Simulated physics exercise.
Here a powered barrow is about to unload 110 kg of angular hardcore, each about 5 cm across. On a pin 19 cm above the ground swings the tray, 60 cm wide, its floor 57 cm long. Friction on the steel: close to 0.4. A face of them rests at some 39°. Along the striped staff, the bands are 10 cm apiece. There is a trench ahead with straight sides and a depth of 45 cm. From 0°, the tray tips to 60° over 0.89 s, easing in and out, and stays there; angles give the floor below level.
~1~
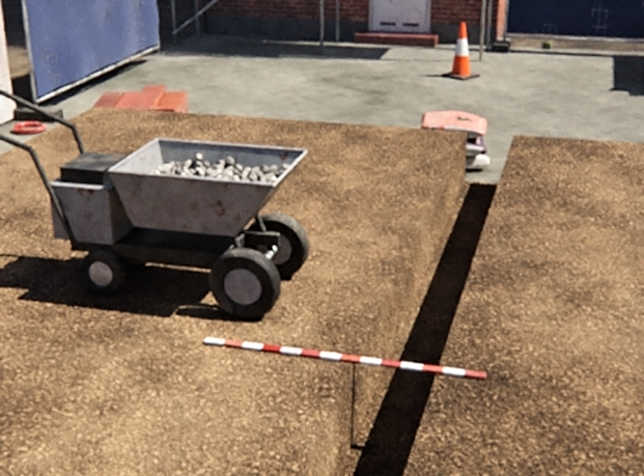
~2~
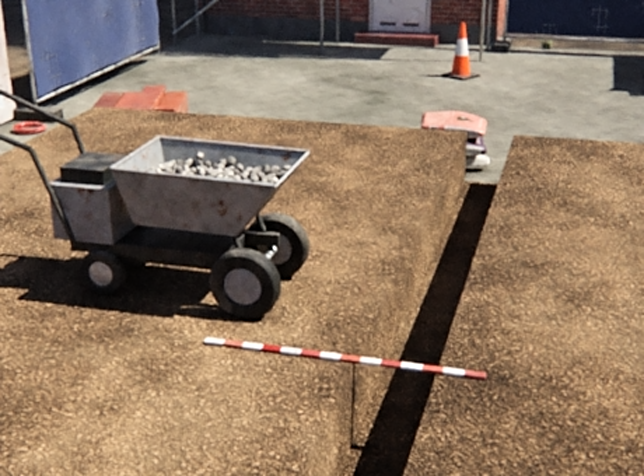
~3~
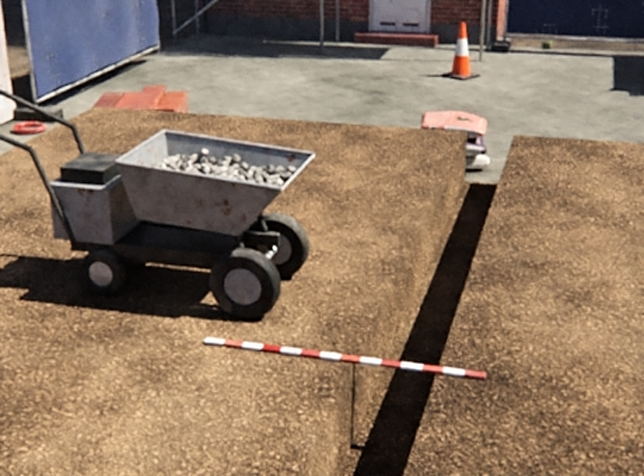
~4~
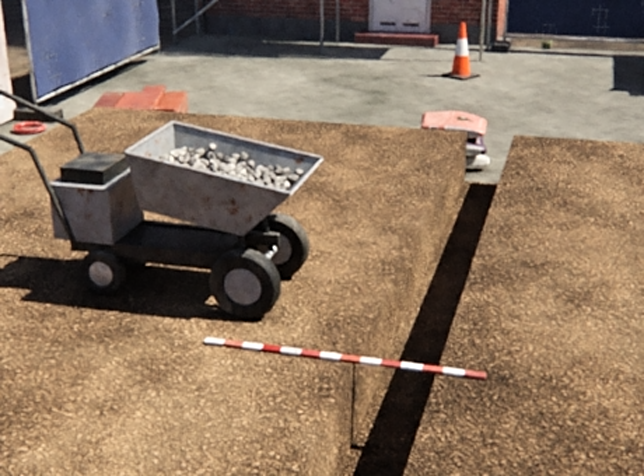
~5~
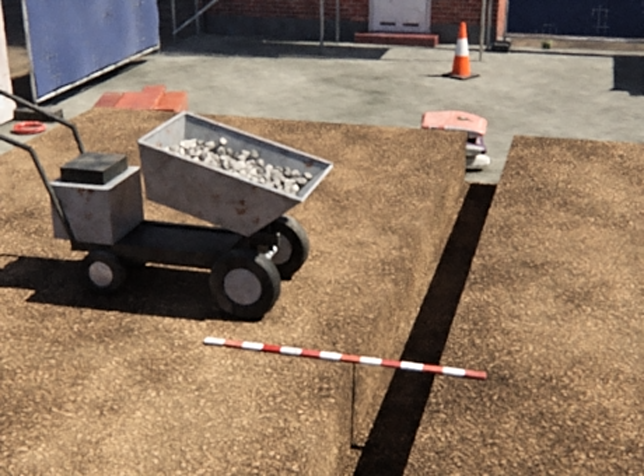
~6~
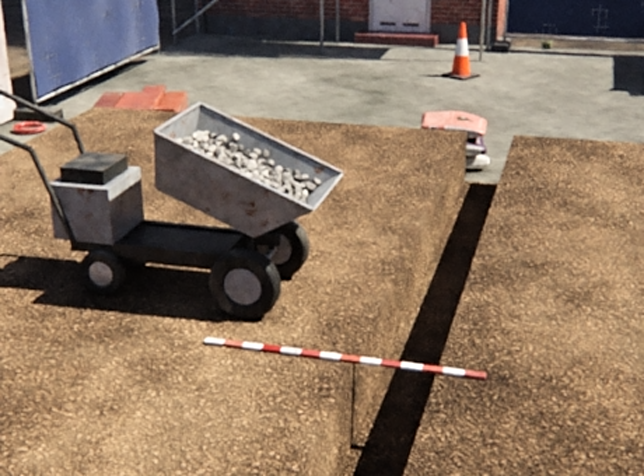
The clip shows a small four-wheeled barrow loaded with grey stones, standing beside a narrow trench and a red-and-white striped staff, as its metal tray gradually tilts down toward the right while the barrow stays in place.
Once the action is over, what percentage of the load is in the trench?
About 34 in every hundred.
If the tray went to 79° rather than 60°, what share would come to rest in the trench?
Share in trench: Approx. 100%.
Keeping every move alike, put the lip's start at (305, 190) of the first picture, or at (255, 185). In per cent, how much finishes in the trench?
About 35 and 25 per cent.
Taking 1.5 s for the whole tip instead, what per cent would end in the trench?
Something close to 20 per cent.
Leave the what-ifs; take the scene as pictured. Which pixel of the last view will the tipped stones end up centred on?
Resting centre: About (420, 383).
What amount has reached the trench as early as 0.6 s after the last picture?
By that moment, roughly 0 per cent of the load.
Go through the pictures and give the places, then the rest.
In the first picture, lip at (273, 185), floor tilted 0°, highest stones at (228, 170).
In the second picture, lip at (276, 186), floor tilted 1°, highest stones at (219, 169).
In the third picture, lip at (282, 189), floor tilted 4°, highest stones at (201, 165).
In the fourth picture, the tray is at 9°, its lip at (291, 194); the top of the load is at (188, 158).
In the fifth picture, the tray is at 16°, its lip at (302, 201); the top of the load is at (192, 150).
In the sixth picture, lip at (313, 210), floor tilted 23°, highest stones at (196, 141).
Then, 0.3 s after the last picture the floor is at 51°, 100 % in the tray; the foremost stones are at (335, 234).
Then, 0.6 s after the last picture the floor is at 60°, 96 % in the tray, 1 % short of the trench, 2 % in the trench; the foremost stones are at (390, 283).
Then, 1.0 s after the last picture the floor is at 60°, 75 % in the tray, 3 % short of the trench, 23 % in the trench; the foremost stones are at (447, 367).
Then, 2.9 s after the last picture the floor is at 60°, 65 % in the tray, 1 % short of the trench, 34 % in the trench; the foremost stones are at (445, 386).
